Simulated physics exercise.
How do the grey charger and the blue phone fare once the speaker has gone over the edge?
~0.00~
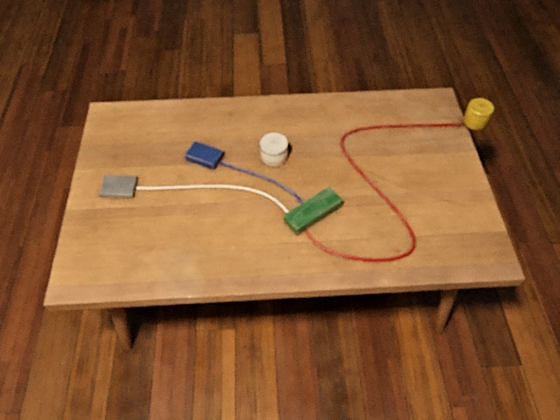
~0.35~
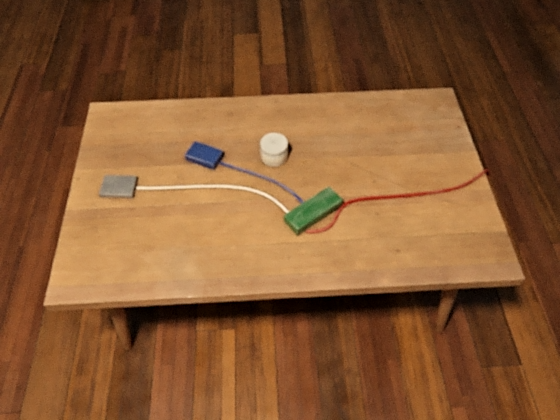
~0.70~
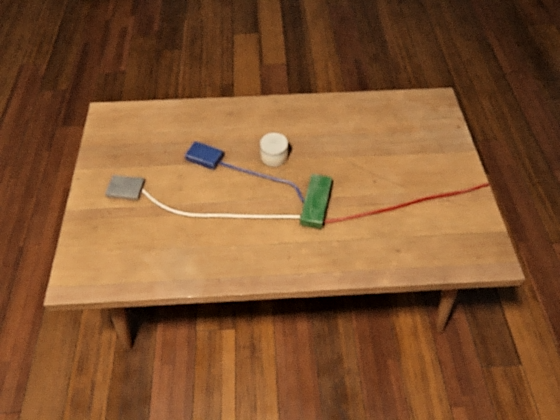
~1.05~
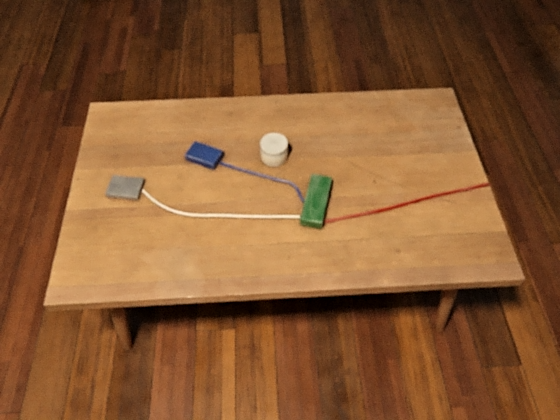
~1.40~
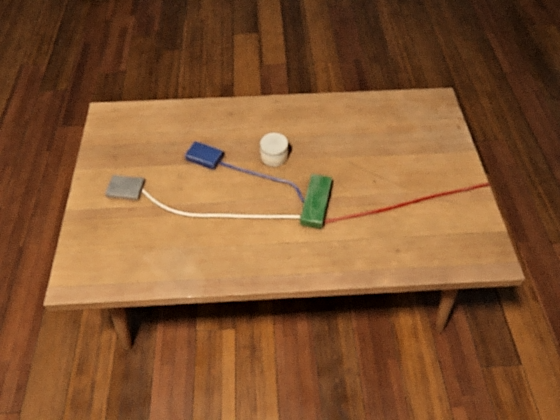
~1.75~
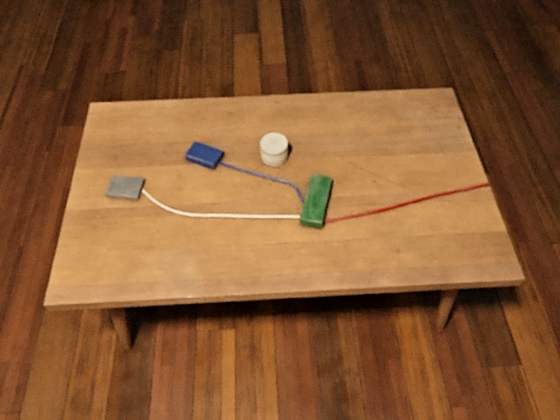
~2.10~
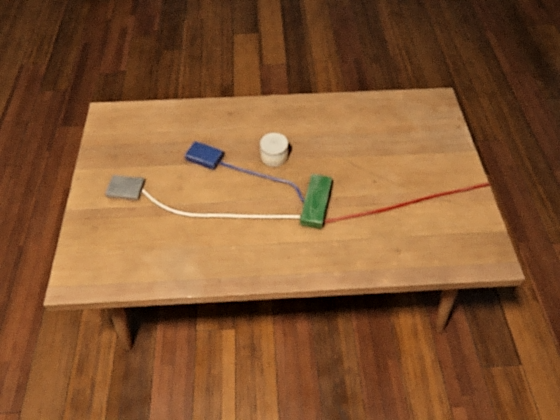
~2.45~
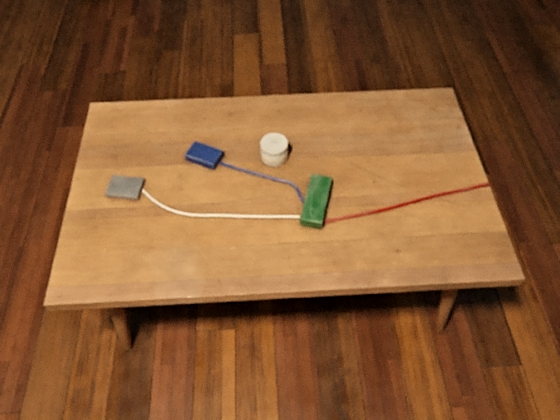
The grey charger keeps its place on the left of the table, with no more than a very slight turn, and the blue phone stays put.
